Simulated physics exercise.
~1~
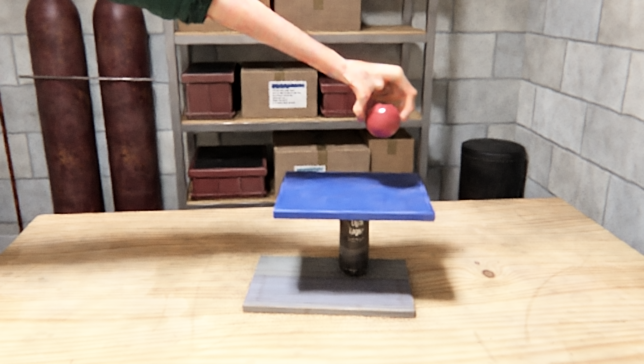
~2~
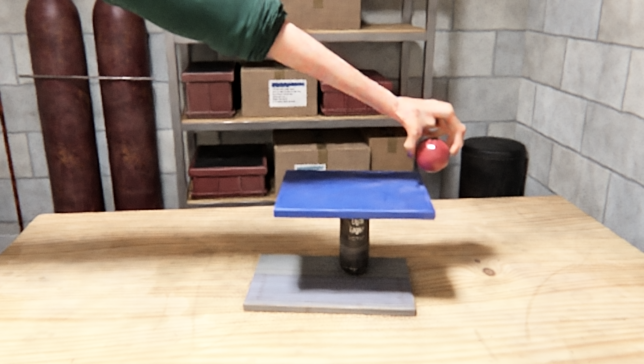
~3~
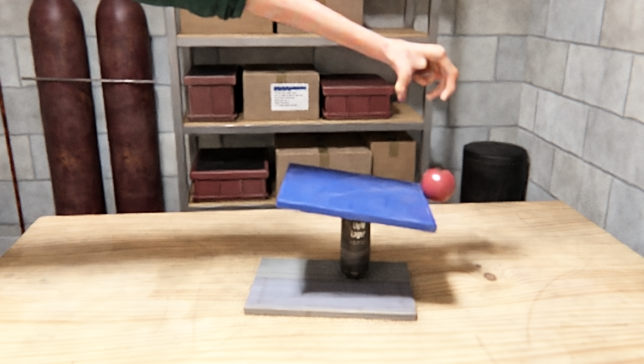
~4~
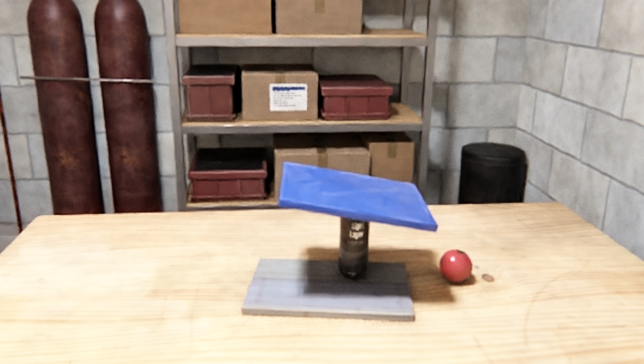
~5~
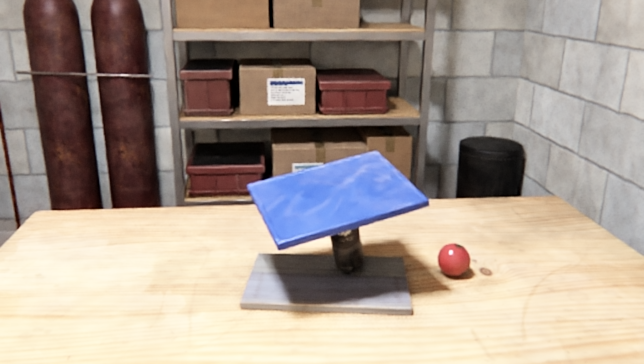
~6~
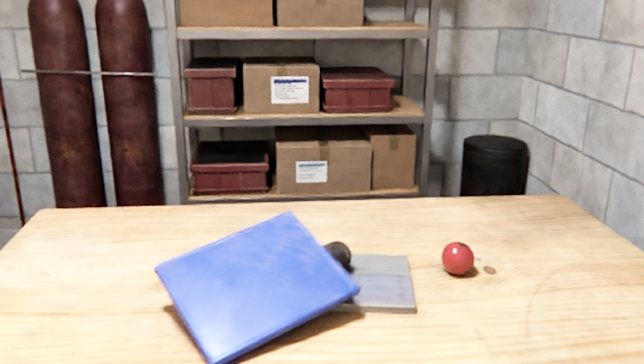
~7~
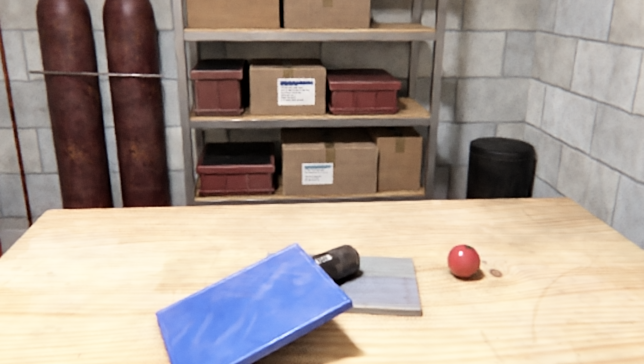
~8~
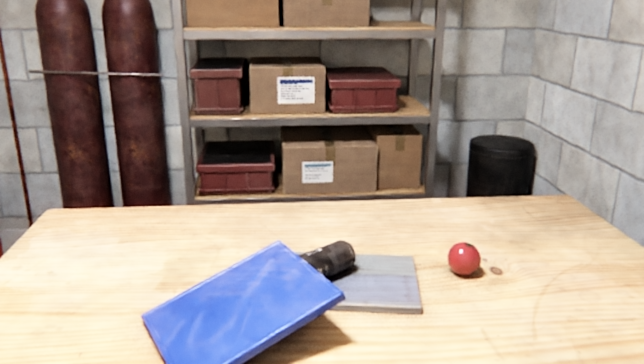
Red ball dropping from a hand past a blue tray's edge, the tray tilting and toppling left with its black can.
